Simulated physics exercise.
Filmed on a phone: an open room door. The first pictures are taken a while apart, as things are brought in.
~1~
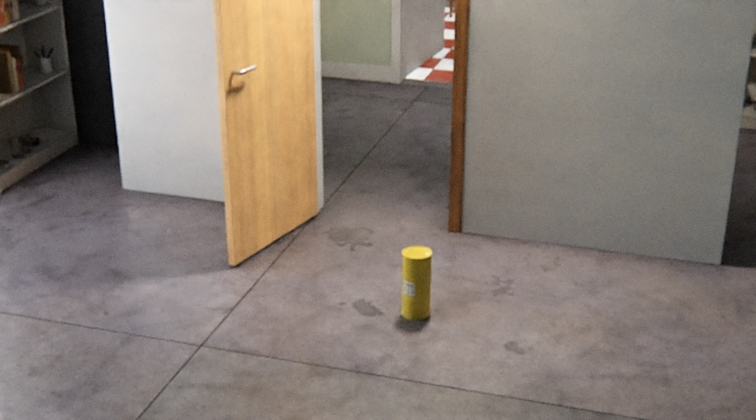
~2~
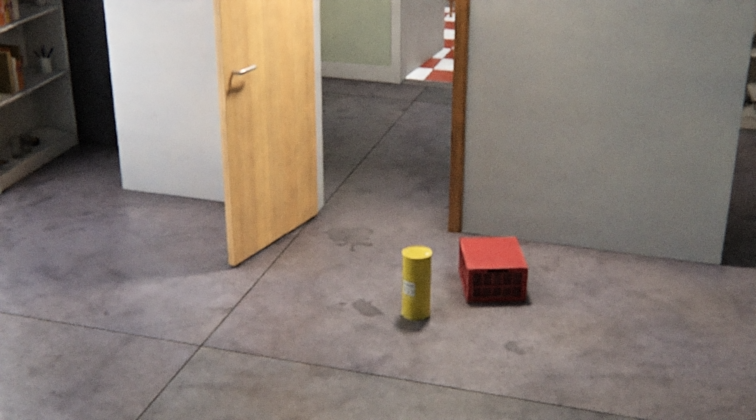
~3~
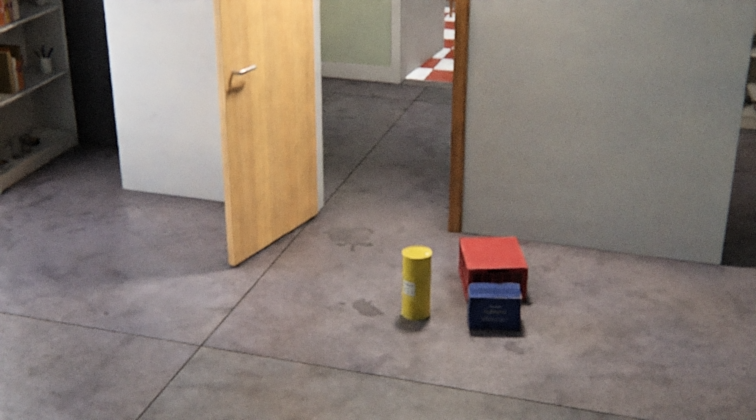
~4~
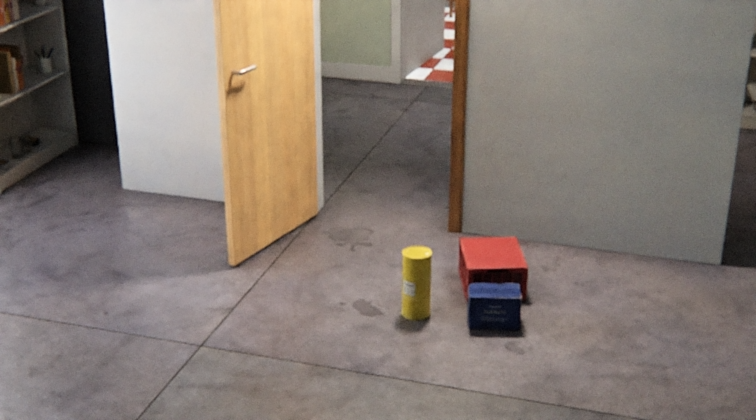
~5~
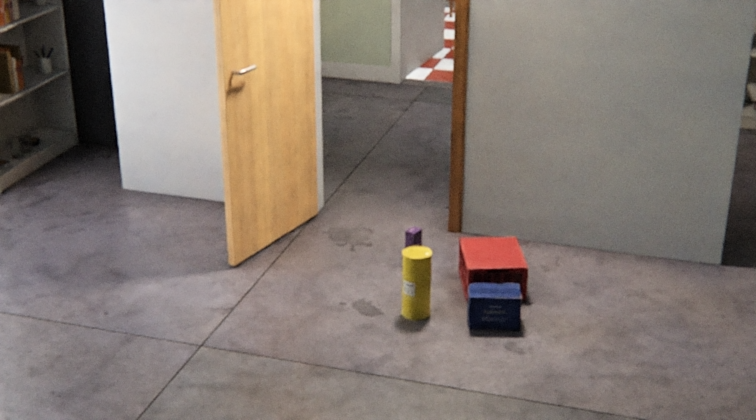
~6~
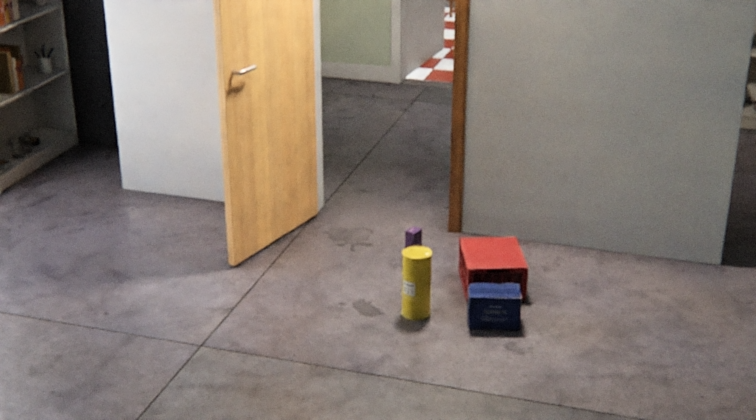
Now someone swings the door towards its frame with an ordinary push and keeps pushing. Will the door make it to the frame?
As it turns out, it shuts.
Then, 0.80 s on from there, door at 74°.
Then, 1.50 s on from there, door at 28°; purple carton turned 5° from how it was put near (426, 241).
Then, 1.90 s on from there, door at 2°; purple carton turned 38° from how it was put near (441, 236).
In the end, door at 0°; toppled on the floor, purple carton; the other 3 unmoved. At the end, from the last picture's camera, purple carton near (449, 242).
